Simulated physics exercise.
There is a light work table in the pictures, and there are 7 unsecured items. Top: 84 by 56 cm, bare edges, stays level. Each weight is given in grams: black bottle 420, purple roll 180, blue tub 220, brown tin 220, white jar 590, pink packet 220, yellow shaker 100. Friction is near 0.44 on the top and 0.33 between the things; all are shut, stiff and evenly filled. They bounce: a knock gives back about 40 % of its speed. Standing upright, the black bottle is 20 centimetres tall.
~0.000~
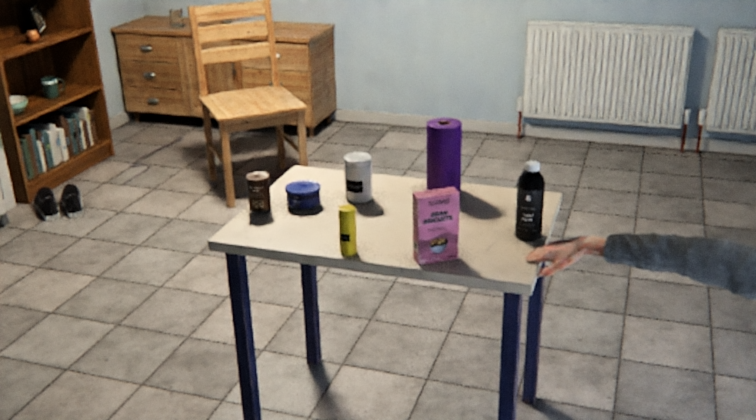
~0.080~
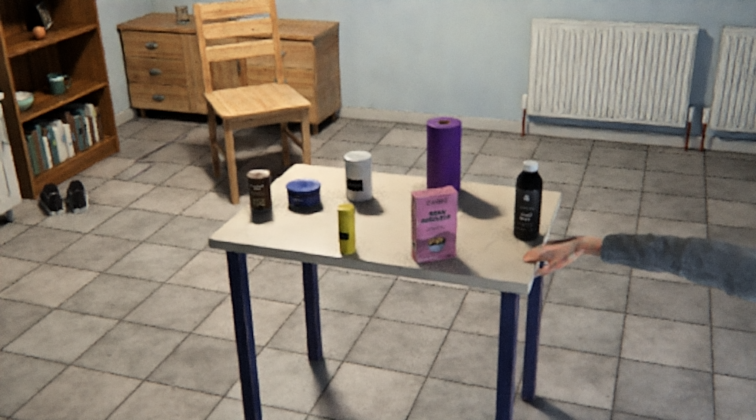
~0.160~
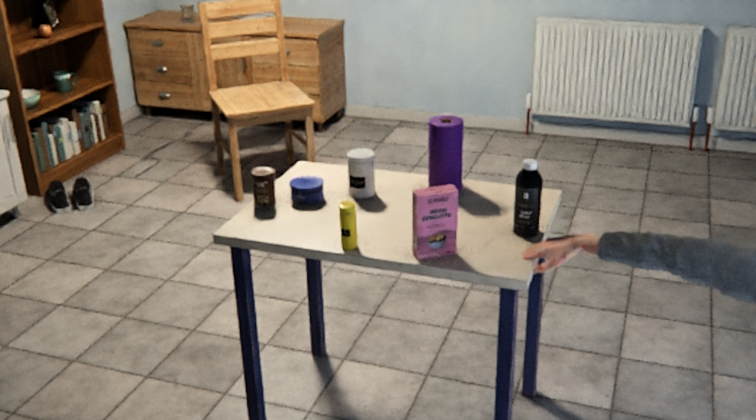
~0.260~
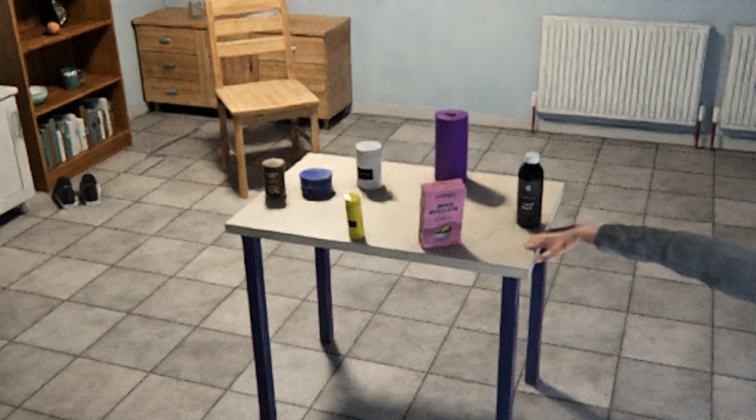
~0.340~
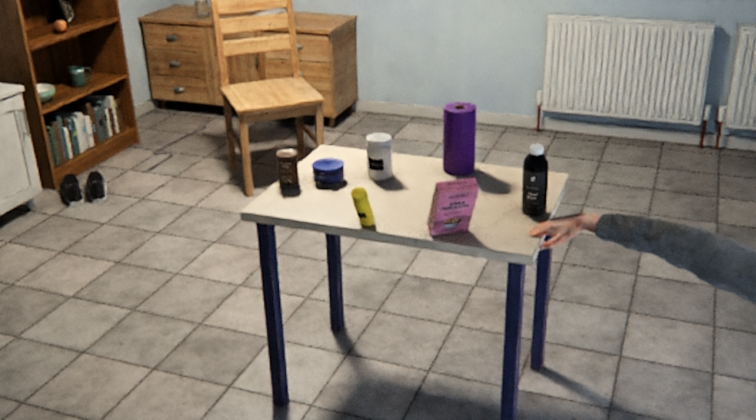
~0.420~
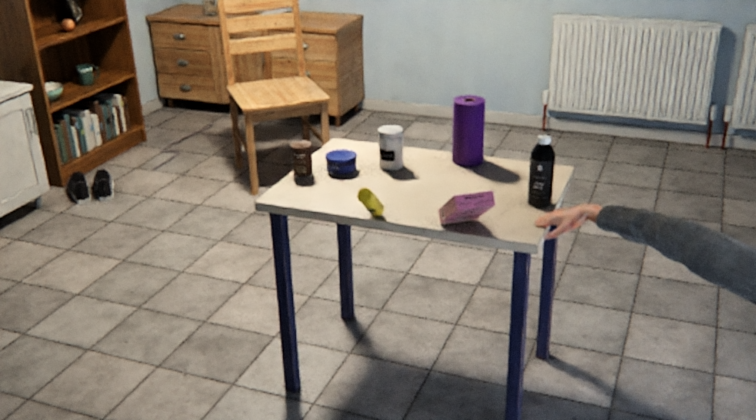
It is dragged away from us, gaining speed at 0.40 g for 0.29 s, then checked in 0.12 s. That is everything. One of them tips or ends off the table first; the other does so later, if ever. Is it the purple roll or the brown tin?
The former of the two.
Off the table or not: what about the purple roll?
Purple roll: Goes out of bounds.
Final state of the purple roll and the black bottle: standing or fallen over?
In the last frame the purple roll does not stay up and the black bottle does not stay up.
After 0.52 s, table along by 23 cm; purple roll leaning 4° near (474, 125); brown tin slid 6 cm near (311, 153); pink packet on its side.
After 0.62 s, table along by 23 cm; purple roll now off the table; brown tin slid 8 cm near (313, 151); black bottle on its side.
After 0.92 s, table along by 23 cm; brown tin slid 8 cm near (313, 151); black bottle on its side; pink packet on its side.
After 1.32 s, brown tin resting near (313, 151).
At rest (2.3 s), off the table, purple roll; tipped over on the table, black bottle, pink packet and yellow shaker; not toppled but over 5 cm from the start, blue tub, brown tin and white jar. Seen from the same camera at the end, purple roll near (477, 304), brown tin near (313, 151). Purple roll went at 0.56 s; brown tin was never lost.
